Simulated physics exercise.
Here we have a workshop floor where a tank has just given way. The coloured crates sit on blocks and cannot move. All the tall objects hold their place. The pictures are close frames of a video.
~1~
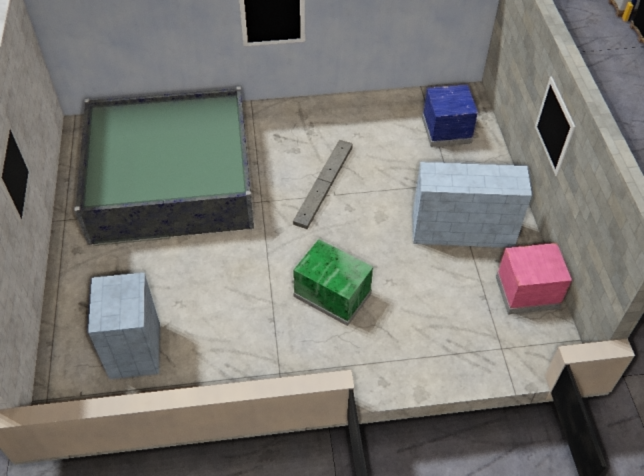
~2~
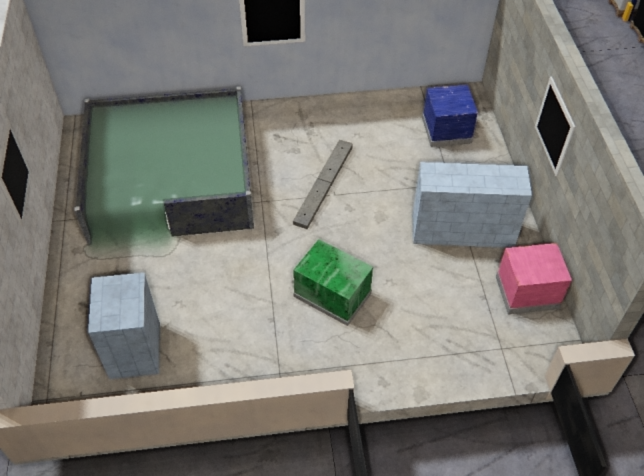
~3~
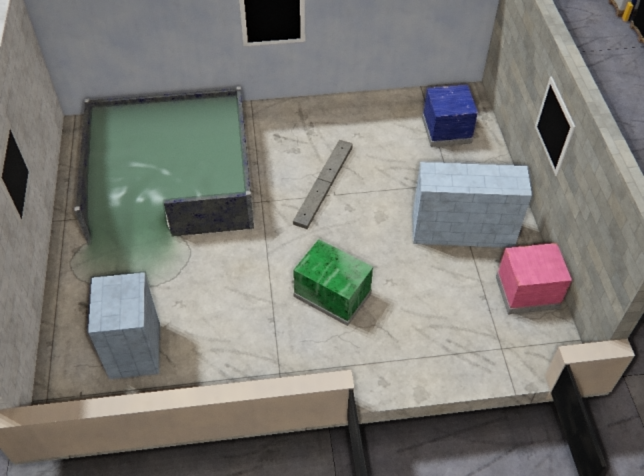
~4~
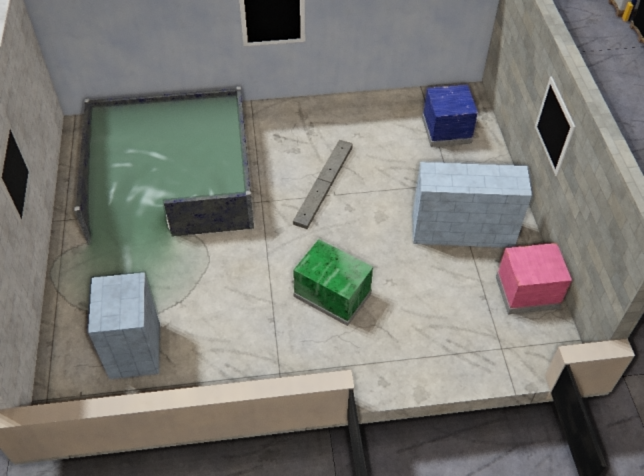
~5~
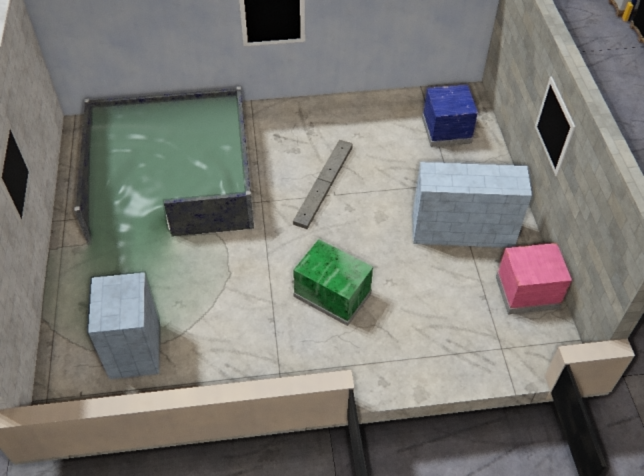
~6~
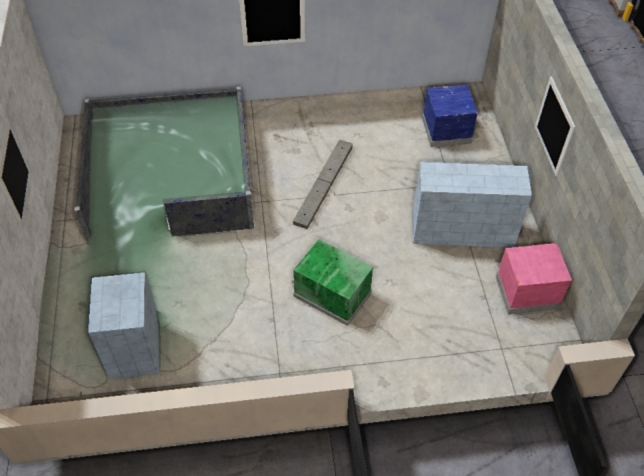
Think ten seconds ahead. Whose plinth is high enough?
The green crate is soaked; the blue crate keeps dry; the pink crate is soaked.
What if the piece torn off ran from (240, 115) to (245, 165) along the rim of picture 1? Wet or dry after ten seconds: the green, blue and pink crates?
In short: Green crate gets wet; blue crate is wetted; pink crate takes water.
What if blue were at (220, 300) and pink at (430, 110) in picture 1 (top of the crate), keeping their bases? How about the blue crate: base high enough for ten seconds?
Then: Blue is soaked.
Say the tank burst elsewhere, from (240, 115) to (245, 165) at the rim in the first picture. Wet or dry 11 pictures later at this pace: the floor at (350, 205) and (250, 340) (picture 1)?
In that order: Flooded, not flooded.
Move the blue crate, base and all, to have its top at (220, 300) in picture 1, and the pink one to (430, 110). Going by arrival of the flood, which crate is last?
The pink one.
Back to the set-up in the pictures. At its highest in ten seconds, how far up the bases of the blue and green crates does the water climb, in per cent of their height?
Near 50 and 310 in a hundred.
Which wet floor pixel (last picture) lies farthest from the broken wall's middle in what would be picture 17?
Roughly at (439, 386).
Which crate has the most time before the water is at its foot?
The crate marked blue.
A moment on, water covers 20 % of the floor; the green crate water round its plinth, the blue crate not reached, the pink crate not reached.
Next, water covers 30 % of the floor; the green crate water round its plinth, the blue crate not reached, the pink crate not reached.
Then, water covers 45 % of the floor; the green crate water round its plinth, the blue crate not reached, the pink crate water round its plinth.
Later, water covers 70 % of the floor; the green crate water round its plinth, the blue crate water round its plinth, the pink crate water round its plinth.
In the end, water covers 95 % of the floor; the green crate was topped, the blue crate stayed above the water, the pink crate was topped.
